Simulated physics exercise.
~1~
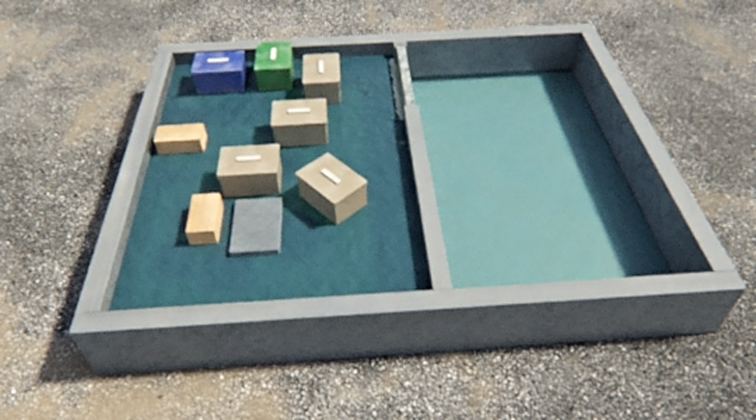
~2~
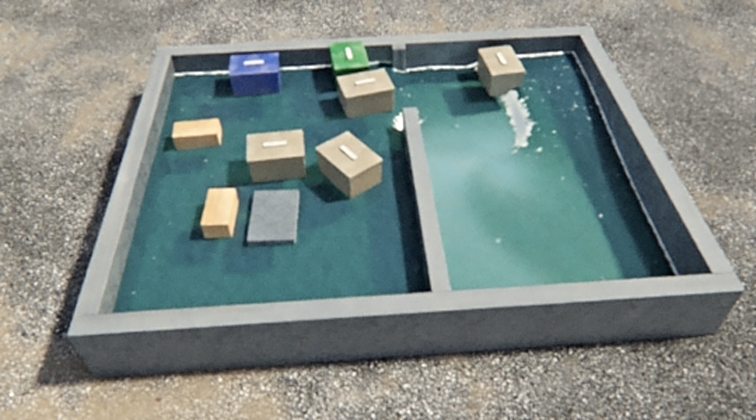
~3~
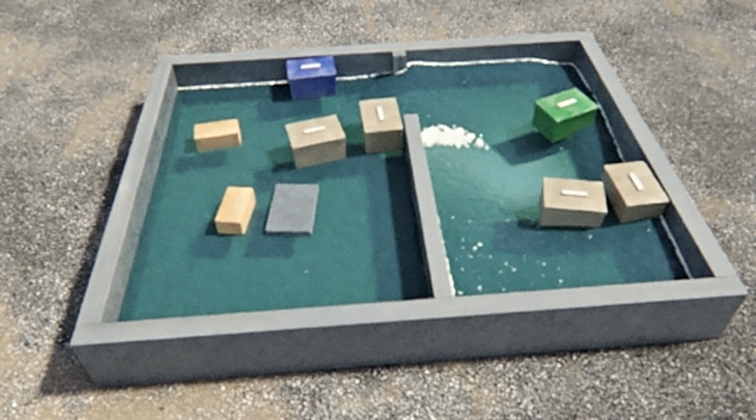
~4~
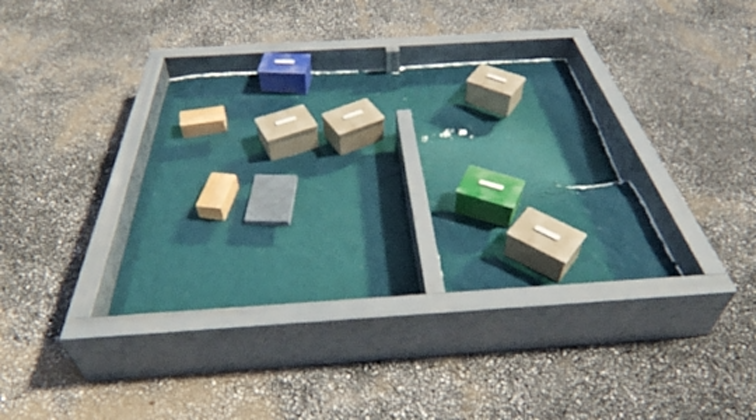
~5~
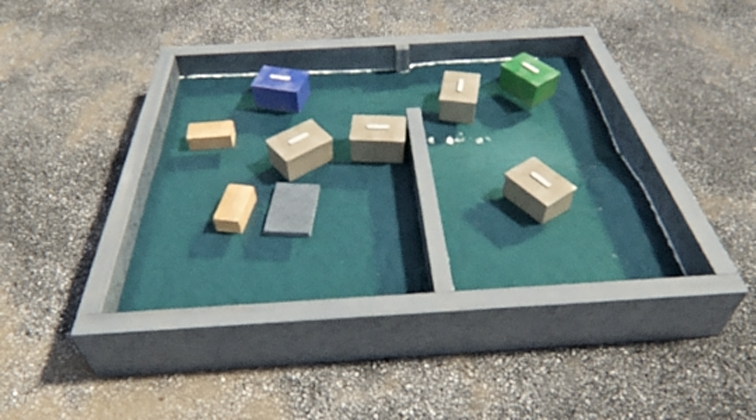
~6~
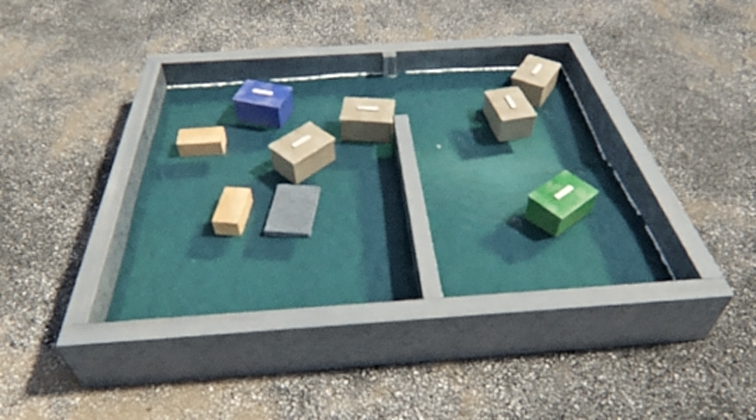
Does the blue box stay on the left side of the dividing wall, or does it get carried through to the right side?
The blue box stays on the left side of the dividing wall, drifting near the back. The green box is the one that gets carried through to the right.
